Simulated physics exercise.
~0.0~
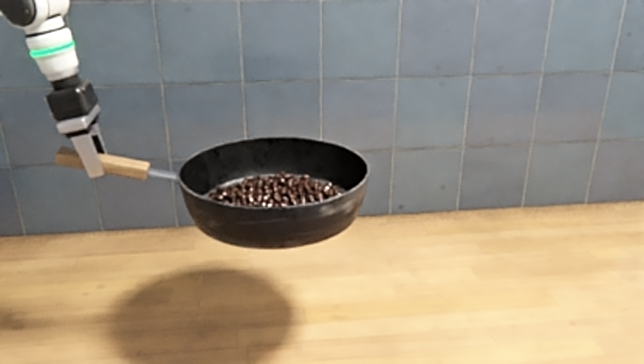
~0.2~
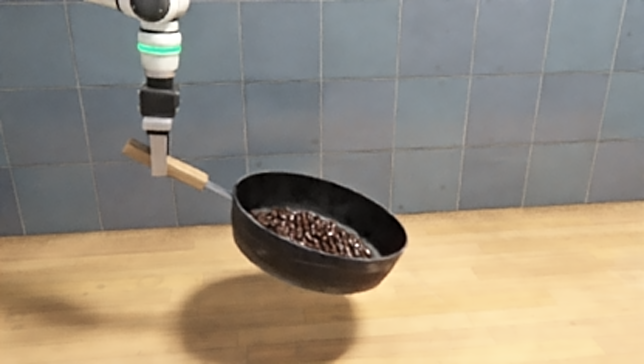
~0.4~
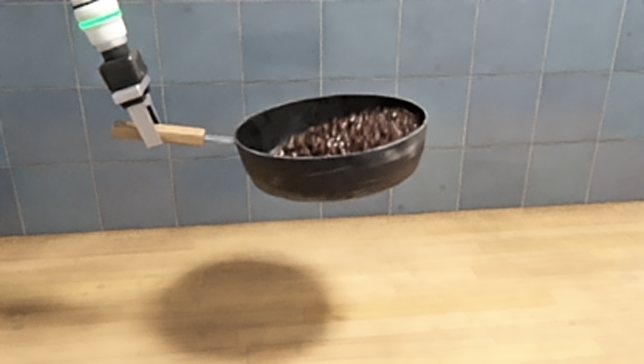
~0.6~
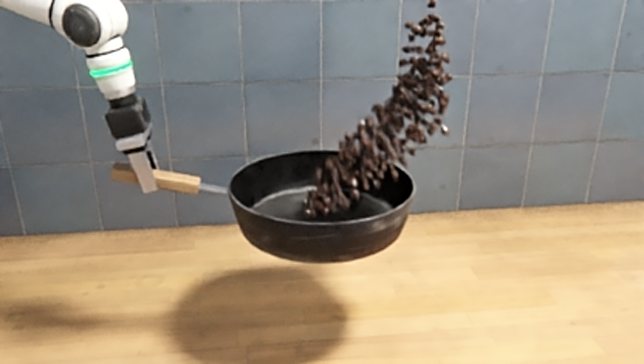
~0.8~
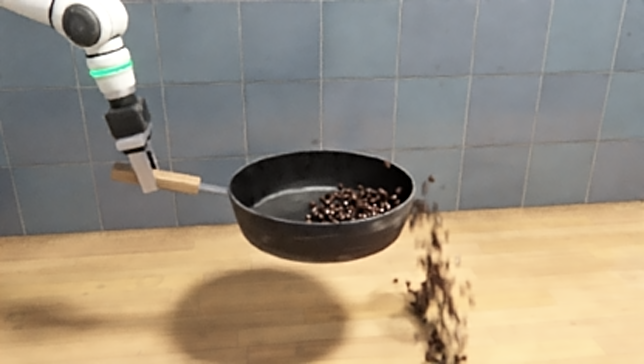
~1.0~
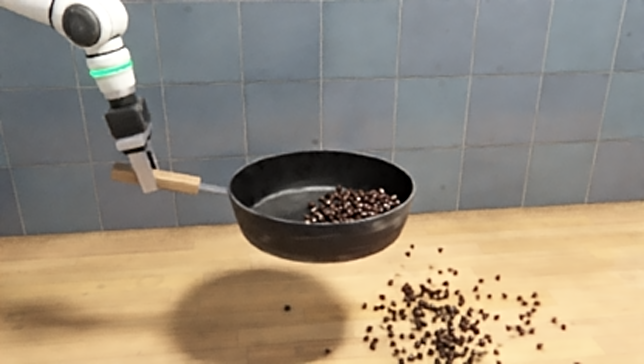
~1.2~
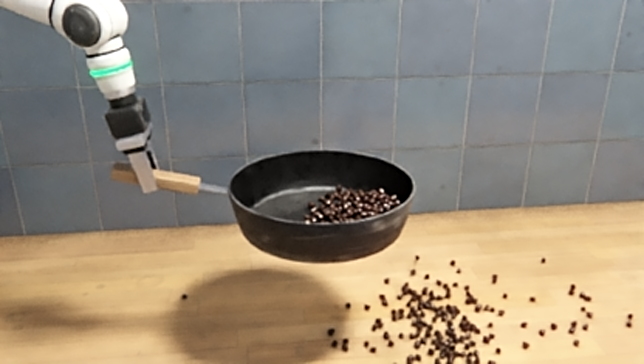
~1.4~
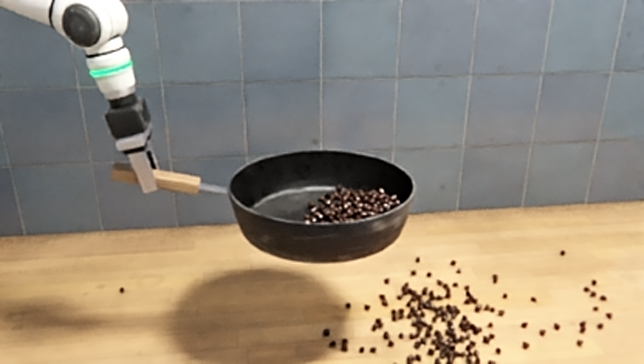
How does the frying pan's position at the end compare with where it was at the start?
The frying pan ends up farther to the right and very slightly lower than where it started, still held above the table.
